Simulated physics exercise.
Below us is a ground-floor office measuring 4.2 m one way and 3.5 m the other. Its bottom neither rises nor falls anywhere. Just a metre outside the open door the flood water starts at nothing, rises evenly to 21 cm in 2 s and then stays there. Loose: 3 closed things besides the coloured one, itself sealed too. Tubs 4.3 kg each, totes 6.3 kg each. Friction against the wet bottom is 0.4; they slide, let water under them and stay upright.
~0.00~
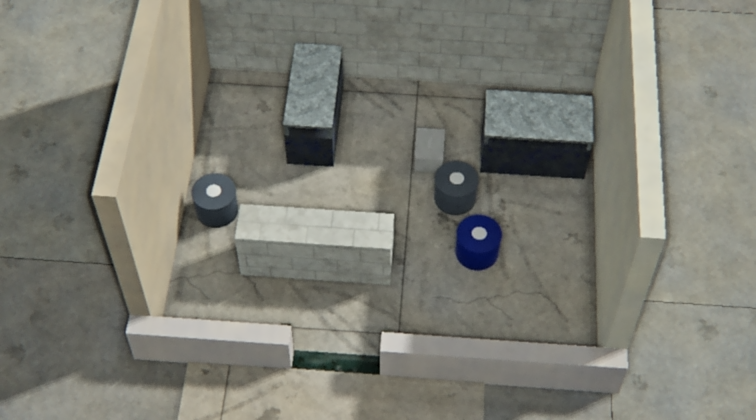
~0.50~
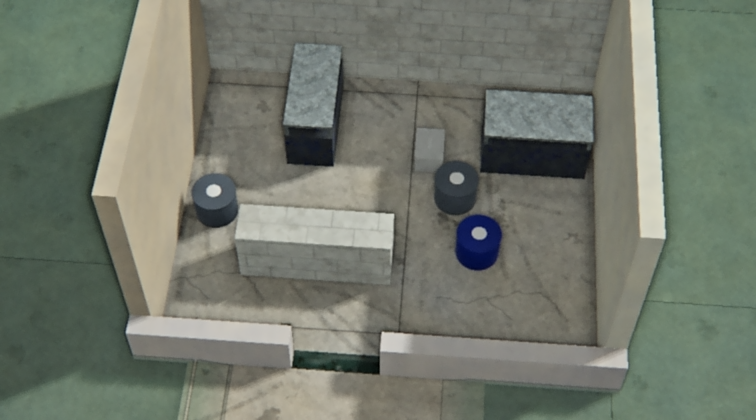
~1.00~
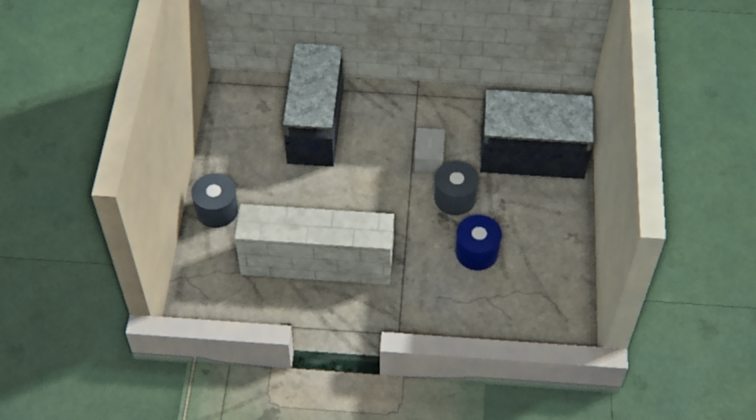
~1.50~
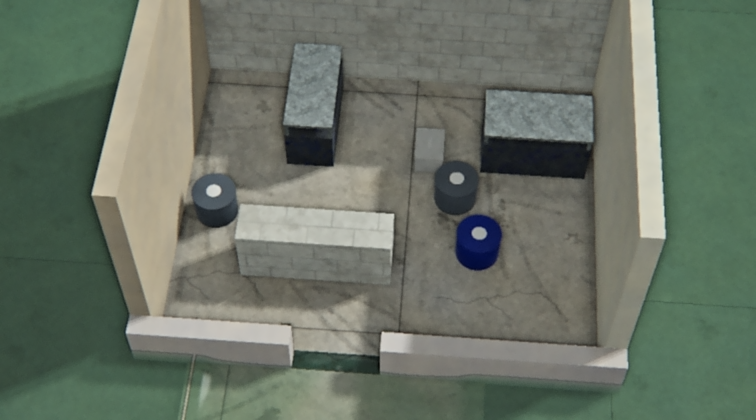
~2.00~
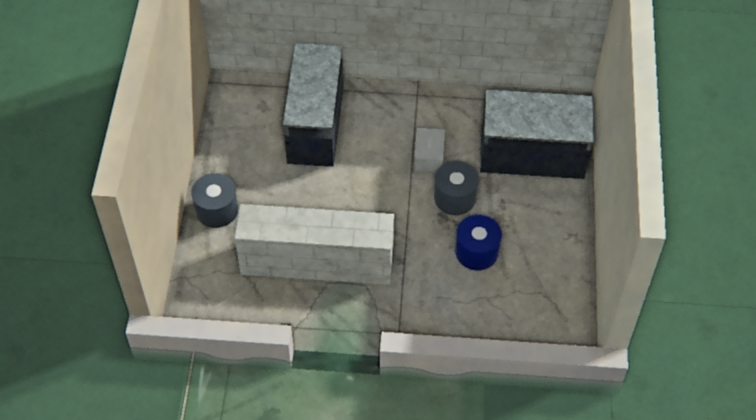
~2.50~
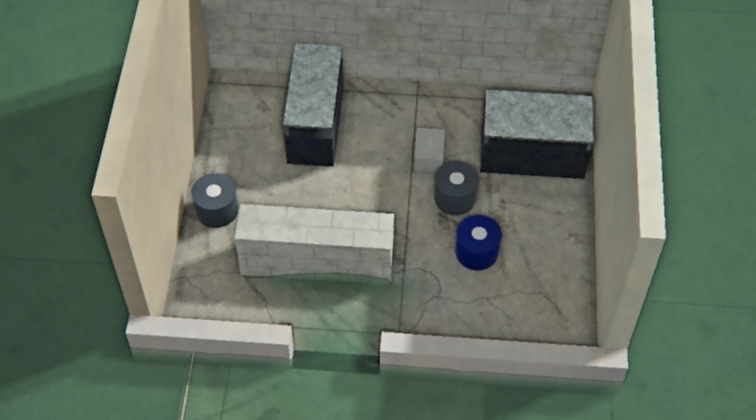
A small ground-floor office with a flat stone floor, pale walls and a gap in its low front wall is seen from above. Inside are two grey-topped dark blocks, a long pale brick block, a small light-grey box, two grey tubs and a blue tub right of centre. Green water covers the ground outside, then spreads thinly through the gap, while the objects and camera stay still.
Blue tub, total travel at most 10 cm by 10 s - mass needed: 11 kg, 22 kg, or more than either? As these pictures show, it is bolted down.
Just the heavier choice passes.
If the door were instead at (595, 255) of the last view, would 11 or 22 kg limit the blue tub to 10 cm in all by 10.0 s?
Under that setup, neither option succeeds.
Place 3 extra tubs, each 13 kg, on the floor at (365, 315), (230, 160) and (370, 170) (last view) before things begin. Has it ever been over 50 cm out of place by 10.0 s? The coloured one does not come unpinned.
Note, in sequence: Exceeded, not exceeded, not exceeded.
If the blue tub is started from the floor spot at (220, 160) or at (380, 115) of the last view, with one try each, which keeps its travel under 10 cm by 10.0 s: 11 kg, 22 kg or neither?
In order: Only the heavier one succeeds; even the lighter mass works.
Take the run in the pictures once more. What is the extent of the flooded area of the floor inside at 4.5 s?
Close to 6.5 m2, I'd say.
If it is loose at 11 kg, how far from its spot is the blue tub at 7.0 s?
Close to 5 centimetres.
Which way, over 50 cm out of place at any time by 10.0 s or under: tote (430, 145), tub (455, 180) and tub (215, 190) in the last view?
Reading the three in turn gives not surpassed, surpassed and surpassed.
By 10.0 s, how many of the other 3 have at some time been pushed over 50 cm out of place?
I get 2.
After 3.5 s the blue tub would be 2 cm from its start with 11 kg and 0 cm from its start with 22 kg; 4 cm of water round it then.
After 4.5 s the blue tub would be 6 cm from its start with 11 kg and 0 cm from its start with 22 kg; 3 cm of water round it then.
After 7.0 s the blue tub would be 7 cm from its start with 11 kg and 0 cm from its start with 22 kg; 5 cm of water round it then.
After 10.0 s the blue tub would be 81 cm from its start with 11 kg and 0 cm from its start with 22 kg; 7 cm of water round it then.
